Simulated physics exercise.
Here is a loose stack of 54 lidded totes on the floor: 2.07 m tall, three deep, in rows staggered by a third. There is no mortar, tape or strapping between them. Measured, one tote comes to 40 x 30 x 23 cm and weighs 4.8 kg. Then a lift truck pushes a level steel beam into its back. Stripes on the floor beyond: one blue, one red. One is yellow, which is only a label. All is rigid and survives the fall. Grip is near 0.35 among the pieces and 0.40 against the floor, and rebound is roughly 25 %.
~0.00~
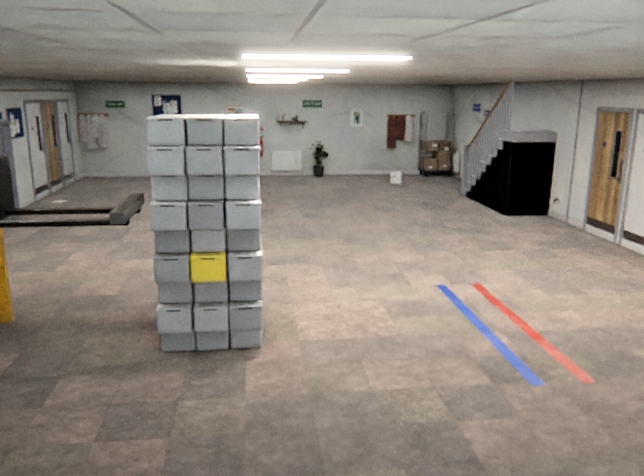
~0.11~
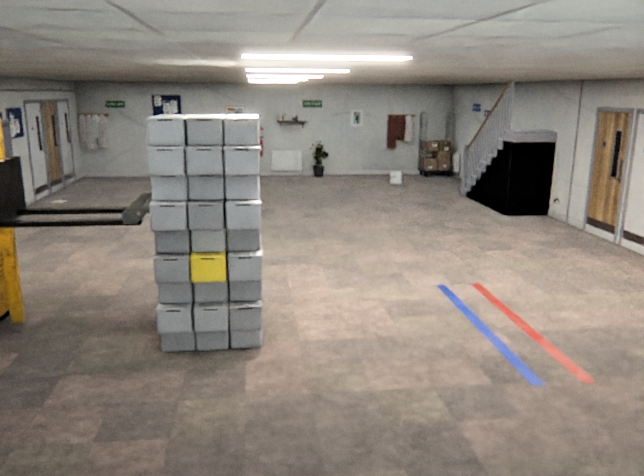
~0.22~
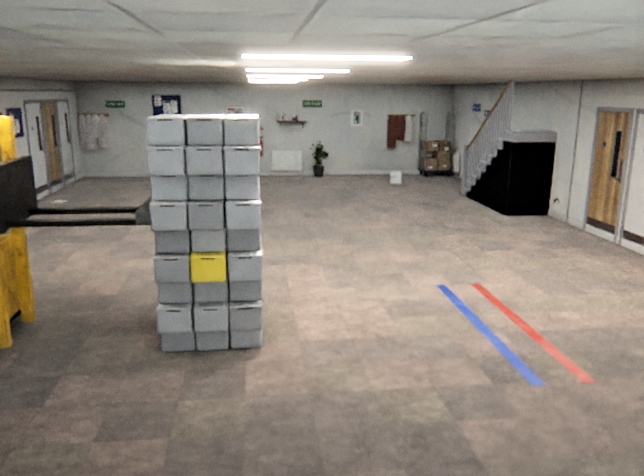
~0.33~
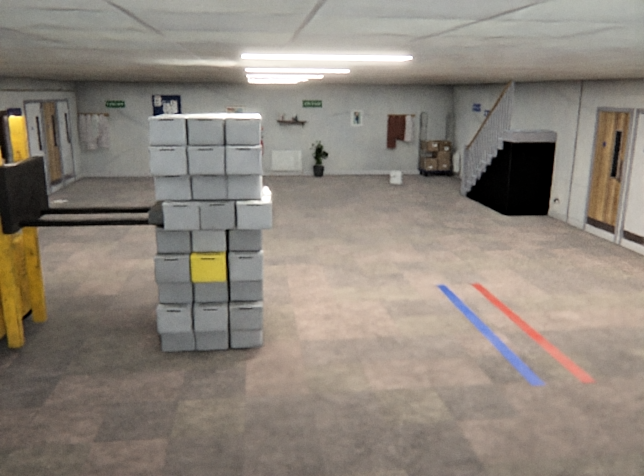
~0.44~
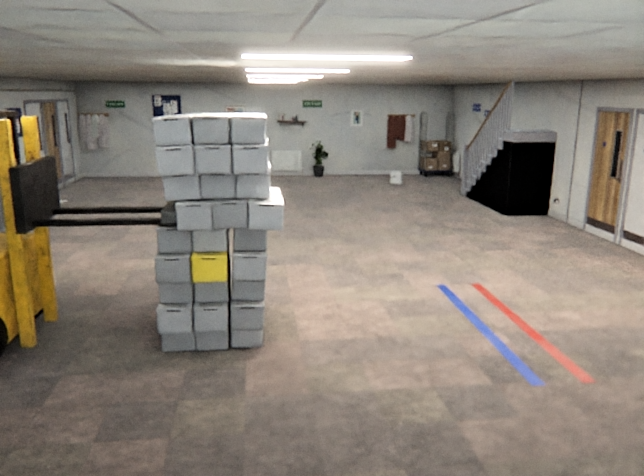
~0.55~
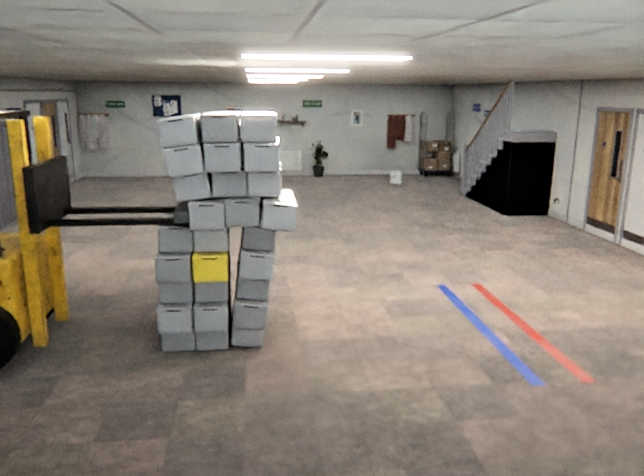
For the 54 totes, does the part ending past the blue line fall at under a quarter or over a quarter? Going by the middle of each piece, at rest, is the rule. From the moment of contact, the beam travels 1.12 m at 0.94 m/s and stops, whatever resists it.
It falls at less than a quarter.
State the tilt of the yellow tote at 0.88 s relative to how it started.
5°.
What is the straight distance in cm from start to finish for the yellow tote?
I'd say the yellow one ends up around 80 cm away.
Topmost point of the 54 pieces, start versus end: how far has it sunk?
By about 60 cm, start to end.
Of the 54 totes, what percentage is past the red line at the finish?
Roughly 5 % of them end up there.
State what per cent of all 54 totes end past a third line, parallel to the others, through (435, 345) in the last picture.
20 per cent, give or take.
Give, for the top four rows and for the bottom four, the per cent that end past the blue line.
I'd put the top at 20 per cent and the bottom at 0 per cent.
Around 0.88 s, none of the 54 totes past the blue line, 44 disturbed; yellow tote tipped 6°.
Around 1.30 s, none of the 54 totes past the blue line, 44 disturbed; yellow tote tipped 27°.
Around 2.26 s, 6 of the 54 totes past the blue line; yellow tote on its side.
Finally (4.2 s), 6 of the 54 totes past the blue line; yellow tote on its side. That is 11 per cent. Seen by the last camera, middles, yellow tote near (290, 300).
